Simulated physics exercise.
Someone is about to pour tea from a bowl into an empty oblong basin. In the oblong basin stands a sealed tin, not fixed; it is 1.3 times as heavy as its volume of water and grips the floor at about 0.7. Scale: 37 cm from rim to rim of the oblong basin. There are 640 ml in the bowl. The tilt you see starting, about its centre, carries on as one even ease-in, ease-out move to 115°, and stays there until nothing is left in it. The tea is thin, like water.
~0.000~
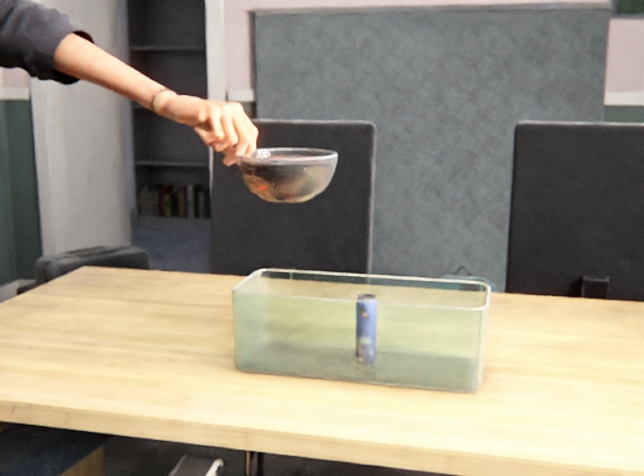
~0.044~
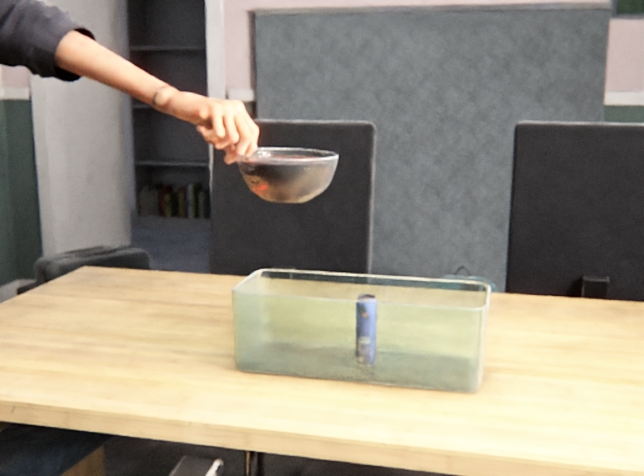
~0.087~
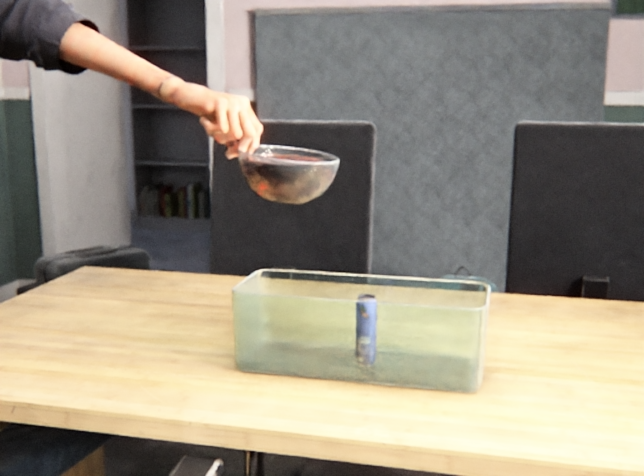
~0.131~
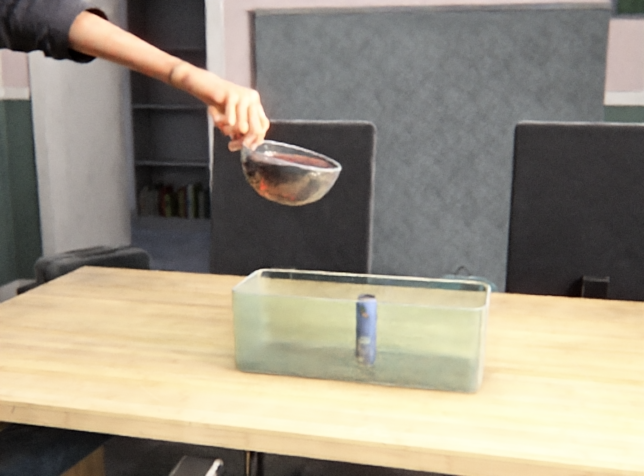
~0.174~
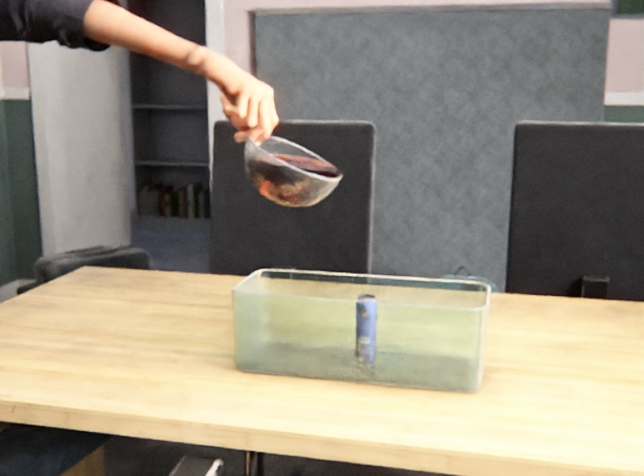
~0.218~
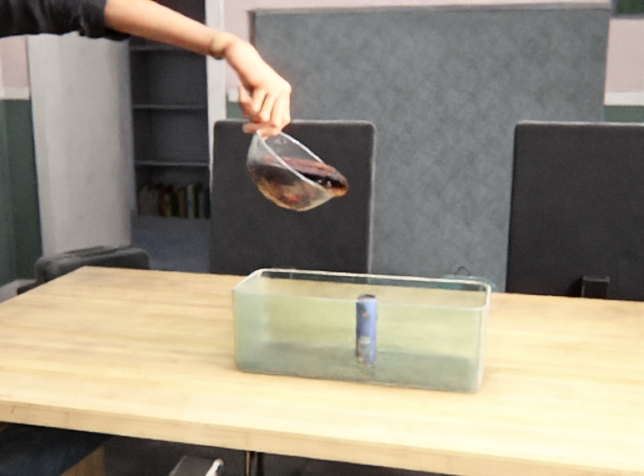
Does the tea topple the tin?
The tin remains upright.
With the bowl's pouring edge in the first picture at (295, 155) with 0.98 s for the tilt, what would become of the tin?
Then it remains upright.
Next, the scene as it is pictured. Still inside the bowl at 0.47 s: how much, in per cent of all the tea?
Near 4 in a hundred.
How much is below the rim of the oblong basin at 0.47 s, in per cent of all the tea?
Near 56 in a hundred.
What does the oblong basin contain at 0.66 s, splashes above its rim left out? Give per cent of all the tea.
Some 98 per cent.
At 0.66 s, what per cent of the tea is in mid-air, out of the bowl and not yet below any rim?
Some 3 per cent.
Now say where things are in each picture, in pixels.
The first picture shows tilt 0°; pouring edge (335, 157); surface from (244, 160) to (334, 162); the oblong basin's rim runs from (245, 281) to (488, 297); the tin's top is at (367, 300).
The second picture shows tilt 2°; pouring edge (336, 158); surface from (244, 159) to (334, 163).
The third picture shows tilt 7°; pouring edge (337, 163); surface from (245, 157) to (335, 165).
The fourth picture shows tilt 15°; pouring edge (338, 170); surface from (248, 156) to (338, 168).
The fifth picture shows tilt 25°; pouring edge (339, 180); surface from (251, 156) to (339, 173); 3 per cent is over the edge.
The sixth picture shows tilt 38°; pouring edge (336, 191); surface from (254, 159) to (327, 175); 11 per cent is over the edge.
Then, 0.47 s in, the tilt is 108° and 4 per cent is still to pour; the tin stands where it began.
Then, 0.66 s in, the tilt is 115° and 0 per cent is still to pour; the tin stands where it began.
Then, 0.85 s in, the tilt is 115° and 0 per cent is still to pour; the tin stands where it began.
Then, 1.06 s in, the tilt is 115° and 0 per cent is still to pour; the tin stands where it began.
Finally, the tin stands where it began.
